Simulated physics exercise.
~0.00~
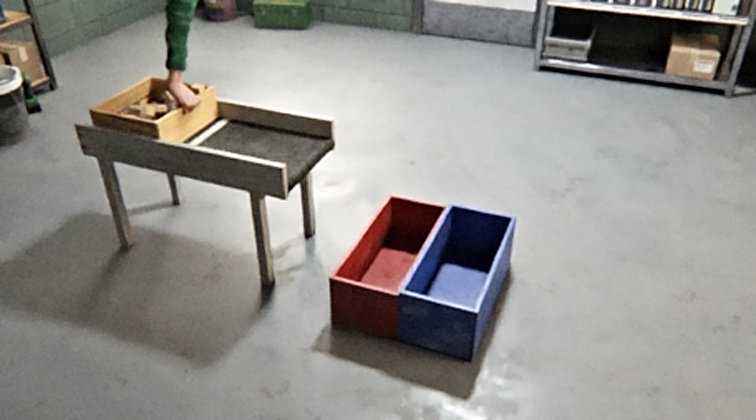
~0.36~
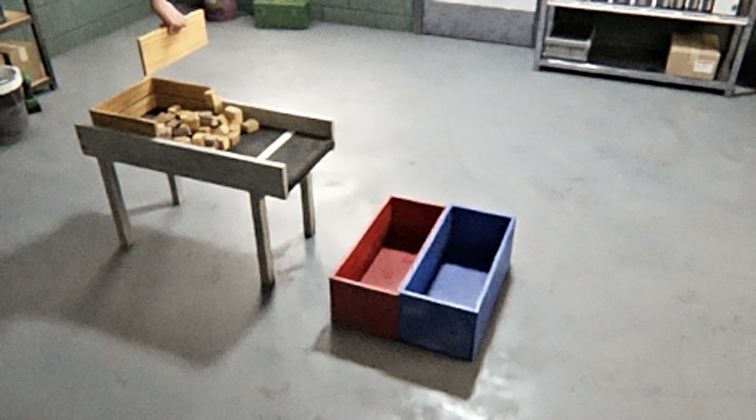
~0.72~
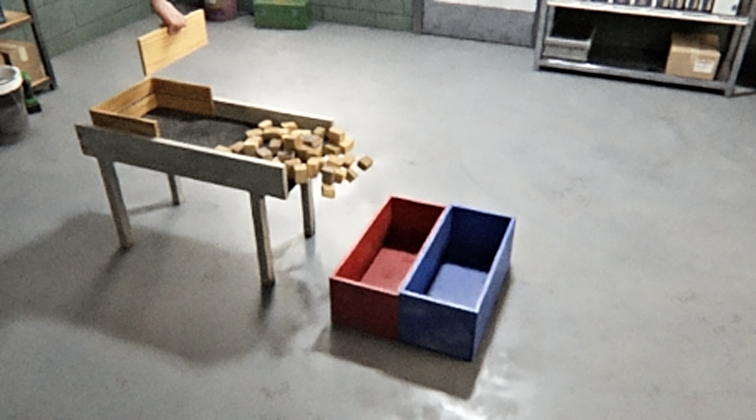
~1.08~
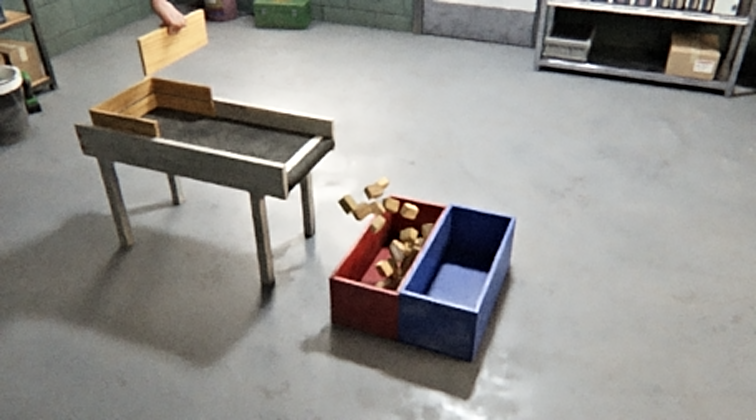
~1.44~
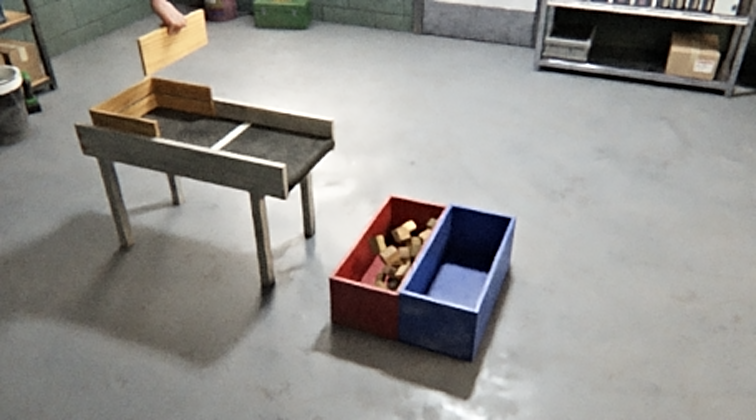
In this clip, a hand lifts the gate of a wooden pen on a raised belt, and the timber offcuts inside move right along the belt and spill off its end, landing in the red box while the adjoining blue box stays empty.
